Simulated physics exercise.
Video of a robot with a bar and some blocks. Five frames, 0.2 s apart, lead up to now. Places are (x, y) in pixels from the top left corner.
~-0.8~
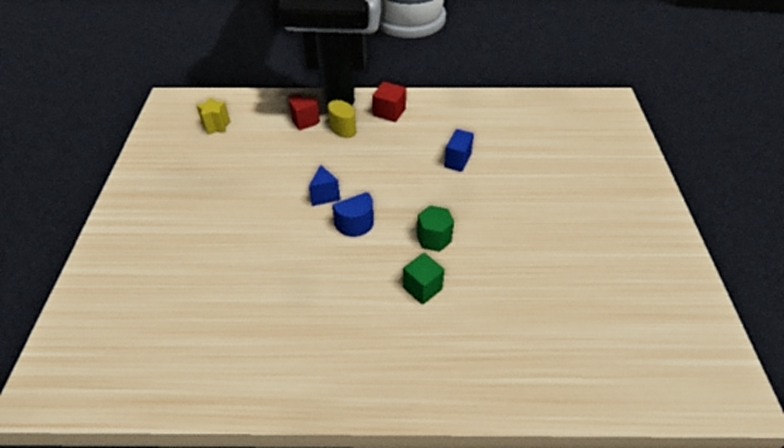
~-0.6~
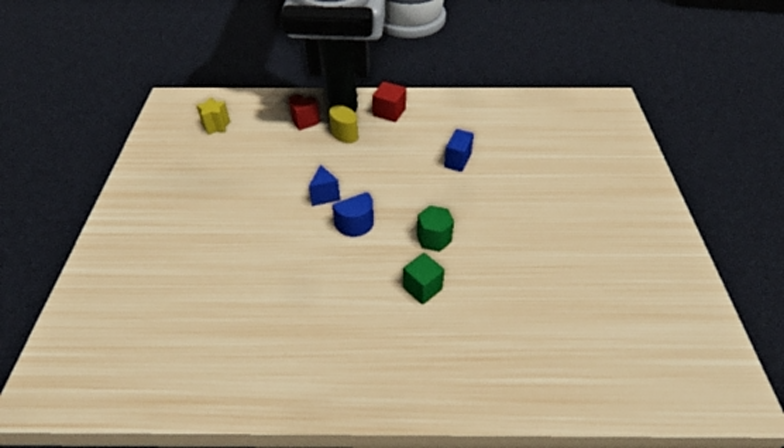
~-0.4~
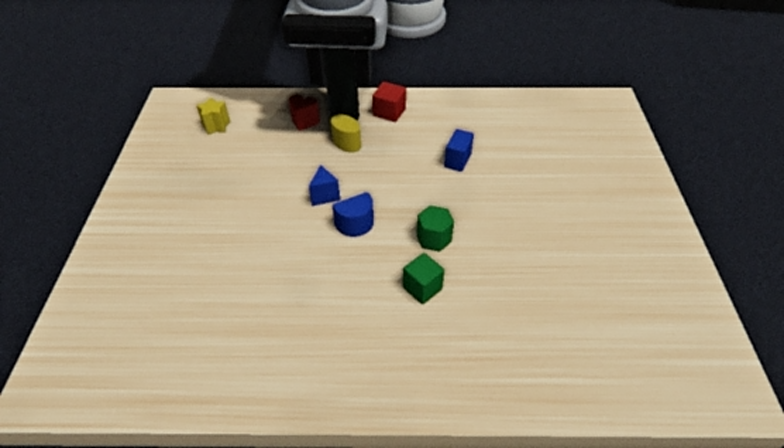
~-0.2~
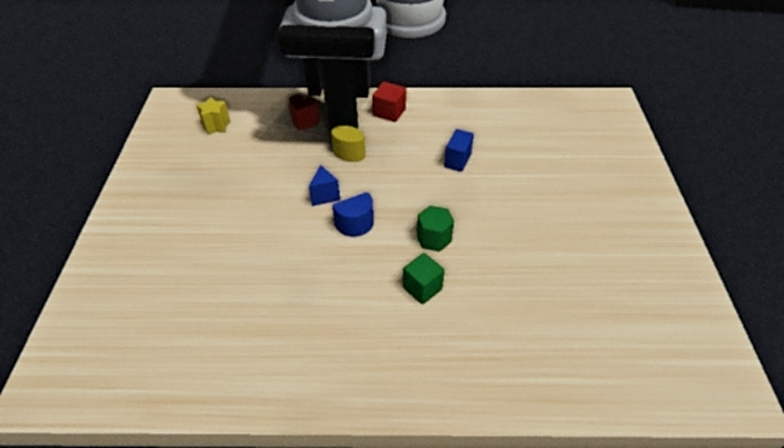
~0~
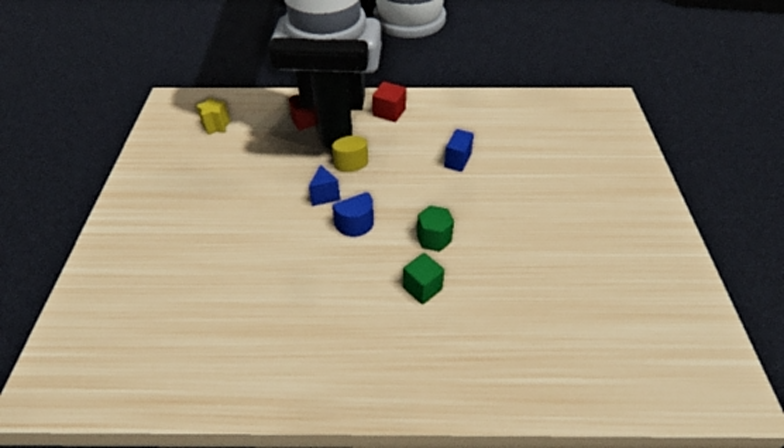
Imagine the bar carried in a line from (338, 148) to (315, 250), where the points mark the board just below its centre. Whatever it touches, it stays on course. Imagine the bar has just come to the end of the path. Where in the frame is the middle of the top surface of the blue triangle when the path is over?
Its top centre is at about (302, 253).
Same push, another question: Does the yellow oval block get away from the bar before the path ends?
It seems so.
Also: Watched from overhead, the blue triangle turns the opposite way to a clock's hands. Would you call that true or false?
My answer: True.
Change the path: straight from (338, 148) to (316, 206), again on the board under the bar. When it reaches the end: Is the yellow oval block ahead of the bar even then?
I believe not.
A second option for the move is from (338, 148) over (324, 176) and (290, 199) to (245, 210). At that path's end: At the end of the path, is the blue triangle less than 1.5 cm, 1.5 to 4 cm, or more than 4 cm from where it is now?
Of the three bands, it's 1.5 to 4 cm.
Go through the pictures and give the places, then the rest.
In the first picture, bar tip at (341, 102); block tops, red heart-shaped block at (302, 101); blue triangle at (322, 176); yellow oval block at (341, 108); blue D-shaped block at (355, 204).
In the second picture, bar at (343, 109); yellow oval block at (343, 113).
In the third picture, bar at (345, 118); yellow oval block at (345, 123).
In the fourth picture, bar at (343, 128); yellow oval block at (348, 133).
In the fifth picture, bar at (338, 141); red heart-shaped block partly hidden; blue triangle at (322, 176); yellow oval block at (350, 143); blue D-shaped block at (355, 204).
On the path given first. One third of the way, bar at (330, 172); blue triangle at (321, 179), turned 15° anticlockwise; yellow oval block at (358, 158), turned 75° anticlockwise.
Two thirds of the way, bar at (321, 206); blue triangle at (312, 213), turned 40° anticlockwise; yellow oval block at (358, 158), turned 75° anticlockwise.
At the end, bar at (314, 243); red heart-shaped block in place; blue triangle at (302, 253), turned 35° anticlockwise; yellow oval block at (358, 158), turned 75° anticlockwise; blue D-shaped block at (356, 207), turned 25° anticlockwise.
